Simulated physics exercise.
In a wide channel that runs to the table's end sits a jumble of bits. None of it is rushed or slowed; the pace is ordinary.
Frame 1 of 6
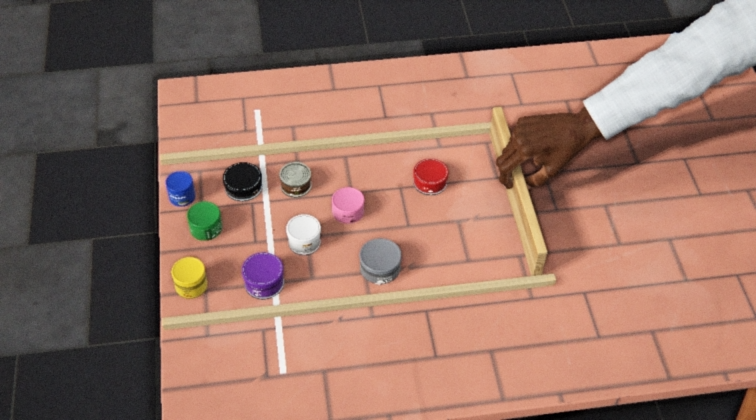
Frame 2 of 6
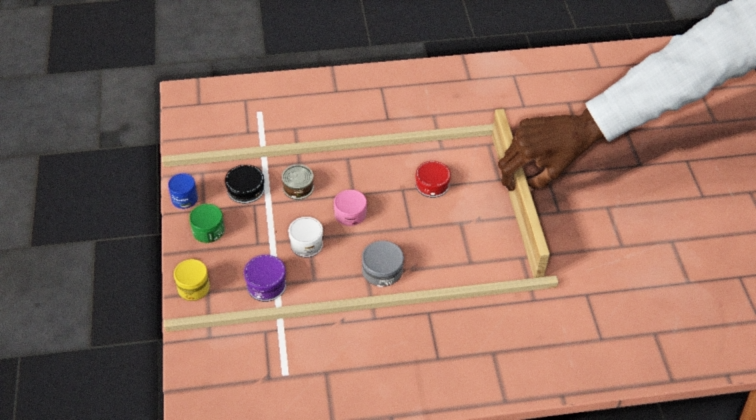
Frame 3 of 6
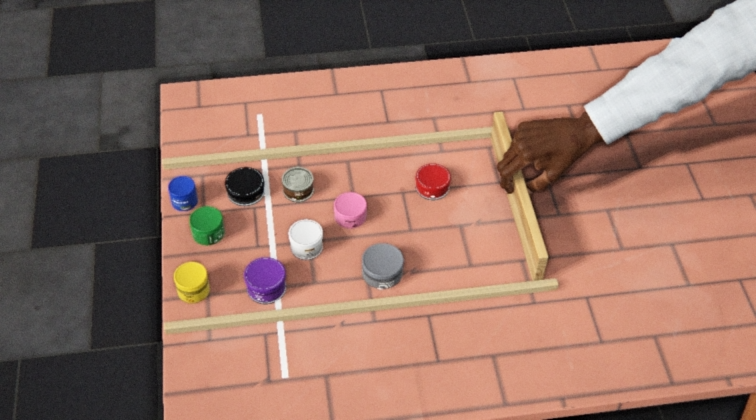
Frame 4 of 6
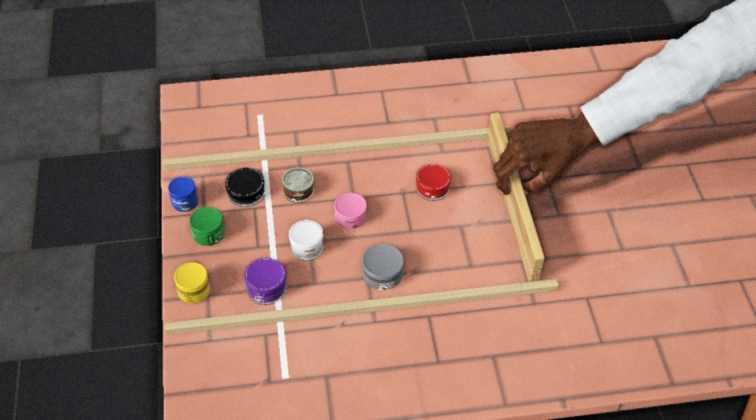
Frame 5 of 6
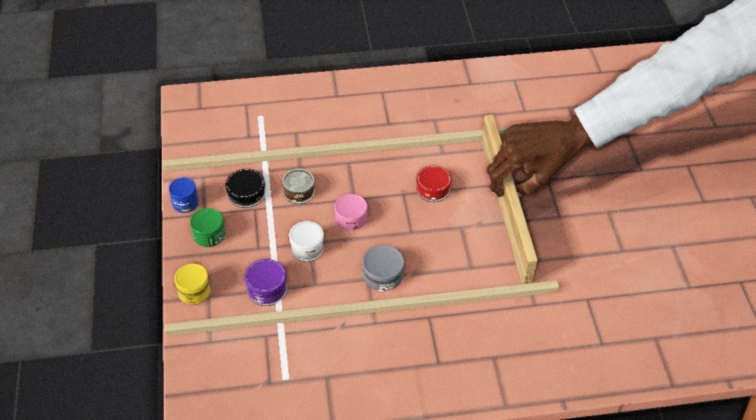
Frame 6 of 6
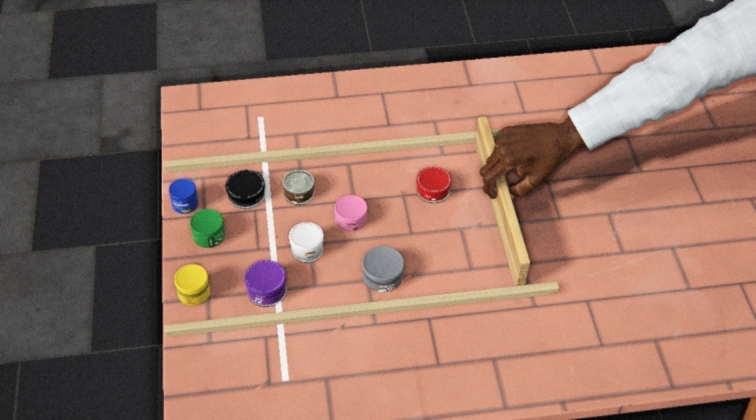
A hand slides a wooden board slightly left between two rails toward scattered colourful tubs.
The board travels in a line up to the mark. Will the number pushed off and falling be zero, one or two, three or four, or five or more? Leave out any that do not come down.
It will be zero.
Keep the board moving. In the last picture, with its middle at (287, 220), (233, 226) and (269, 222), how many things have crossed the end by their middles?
Going through the three positions, you'd get 0, 1 and 0.
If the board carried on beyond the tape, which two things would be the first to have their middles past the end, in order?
Yellow tub, then purple tin.
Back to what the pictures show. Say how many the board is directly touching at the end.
4.
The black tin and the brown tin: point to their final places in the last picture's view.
The black tin comes to rest at (197, 178), and the brown tin comes to rest at (231, 182).
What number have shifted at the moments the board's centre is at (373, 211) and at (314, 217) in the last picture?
By the first moment it's 3, by the second it's 7.
Soon after, none off yet; blue tub at rest near (184, 196); yellow tub at rest near (193, 286); green tub at rest near (208, 229).
In the end, the number that fall off is zero.
